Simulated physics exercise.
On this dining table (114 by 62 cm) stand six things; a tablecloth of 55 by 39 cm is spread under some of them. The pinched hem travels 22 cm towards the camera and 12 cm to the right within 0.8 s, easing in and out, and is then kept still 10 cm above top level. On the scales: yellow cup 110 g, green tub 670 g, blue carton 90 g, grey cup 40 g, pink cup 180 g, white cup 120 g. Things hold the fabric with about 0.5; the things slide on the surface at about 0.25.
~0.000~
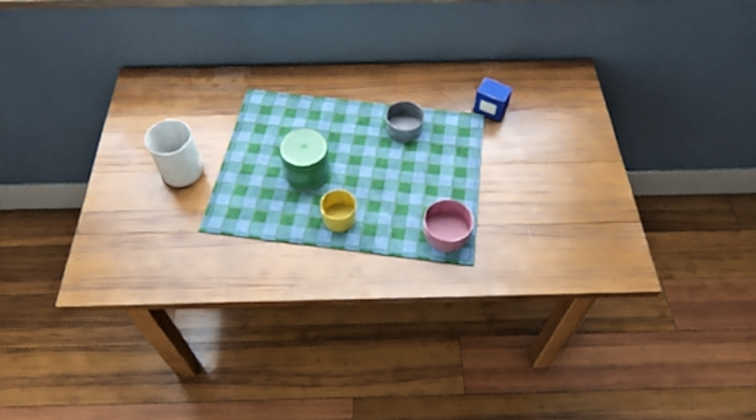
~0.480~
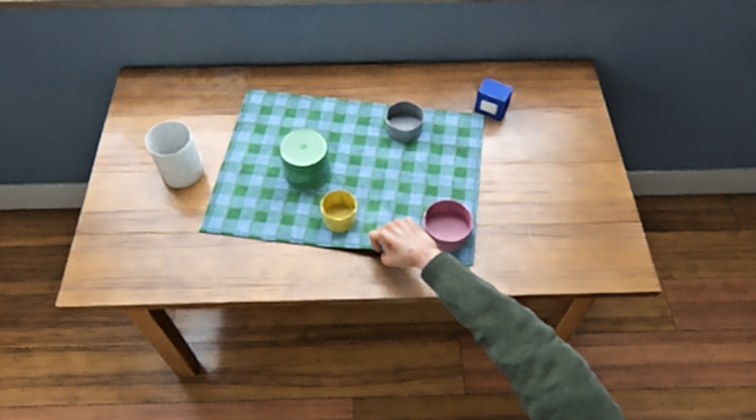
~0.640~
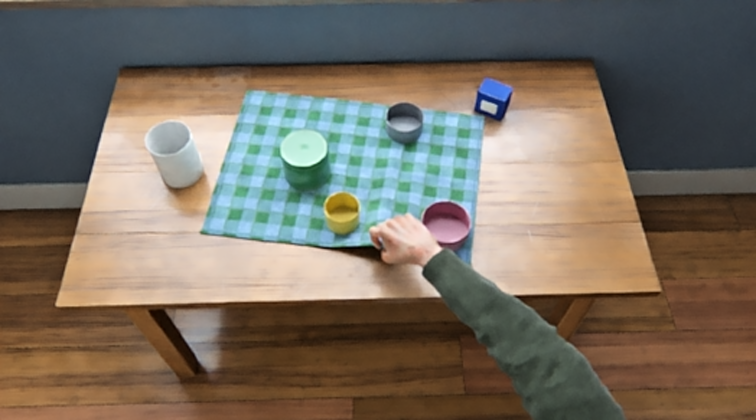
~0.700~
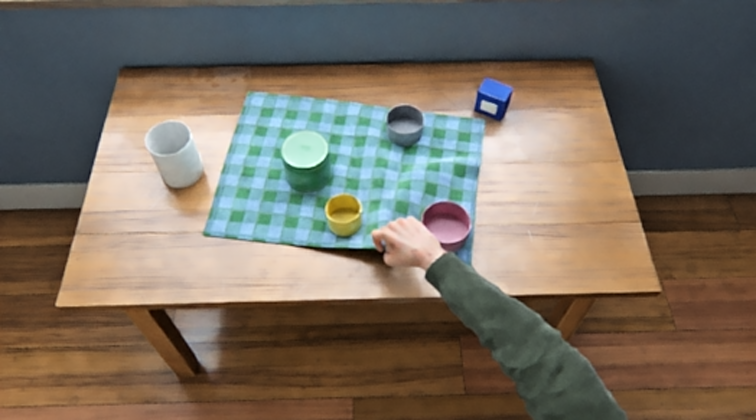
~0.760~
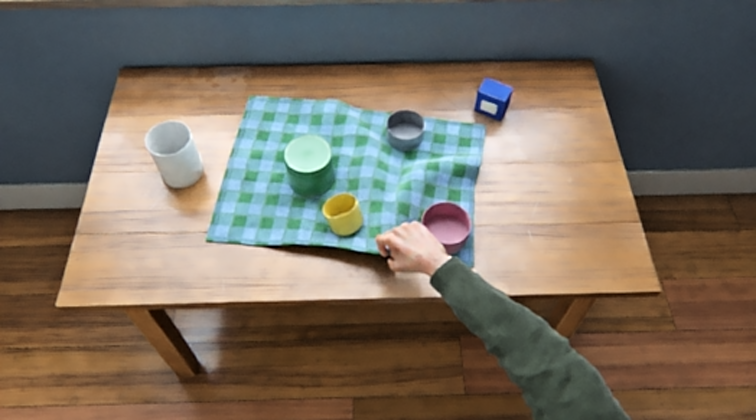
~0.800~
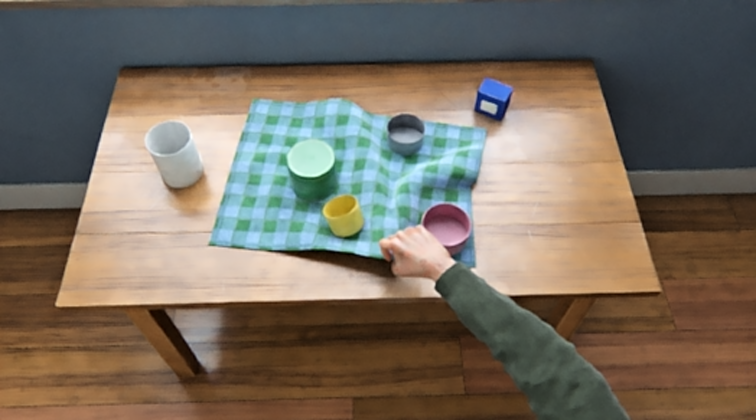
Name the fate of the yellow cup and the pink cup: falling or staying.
Result: Yellow cup goes over the edge, pink cup drops off.
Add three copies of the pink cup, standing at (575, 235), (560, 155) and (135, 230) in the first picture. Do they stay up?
In turn: Remains, stays up, stays up.
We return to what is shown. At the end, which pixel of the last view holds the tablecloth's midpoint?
Near (407, 266).
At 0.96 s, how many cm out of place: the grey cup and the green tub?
About: Grey cup 10 cm, green tub 10 cm.
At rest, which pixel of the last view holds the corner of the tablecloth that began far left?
At about (268, 213).
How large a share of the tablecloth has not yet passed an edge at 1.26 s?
Some 70 per cent of it.
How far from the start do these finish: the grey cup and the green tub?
About: Grey cup 25 cm, green tub 30 cm.
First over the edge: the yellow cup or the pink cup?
The pink one.
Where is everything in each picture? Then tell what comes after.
In the first picture, yellow cup (338, 204); pink cup (449, 220); tablecloth corners (199, 231) (248, 90) (474, 266).
In the second picture, blue carton (496, 89); tablecloth corners (199, 231) (248, 90); grip (380, 250).
In the third picture, yellow cup (342, 207); pink cup (446, 221); tablecloth corners (201, 233) (248, 91); grip (381, 247).
In the fourth picture, yellow cup (344, 208); grey cup (405, 119); tablecloth corners (203, 235) (249, 92); grip (383, 250).
In the fifth picture, yellow cup (343, 208); grey cup (406, 124); green tub (308, 153); tablecloth corners (205, 241) (250, 96); grip (387, 255).
In the sixth picture, yellow cup (344, 209); pink cup (447, 224); tablecloth corners (209, 245) (254, 99) (486, 129) (476, 267); grip (391, 259).
After 1.0 s, 100 % of the tablecloth is still over the top; yellow cup 8 cm off its start, pink cup 4 cm off its start, green tub 11 cm off its start.
After 1.1 s, 85 % of the tablecloth is still over the top; yellow cup 16 cm off its start, pink cup 13 cm off its start, green tub 20 cm off its start.
After 1.3 s, 70 % of the tablecloth is still over the top; yellow cup 22 cm off its start at (394, 300), pink cup 21 cm off its start at (486, 327), green tub 26 cm off its start at (367, 245).
After 1.4 s, 60 % of the tablecloth is still over the top; pink cup over the edge, yellow cup 26 cm off its start, green tub 31 cm off its start.
After 3.0 s, 60 % of the tablecloth is still over the top; pink cup over the edge, yellow cup over the edge, green tub 31 cm off its start at (380, 268), grey cup 25 cm off its start at (447, 208).
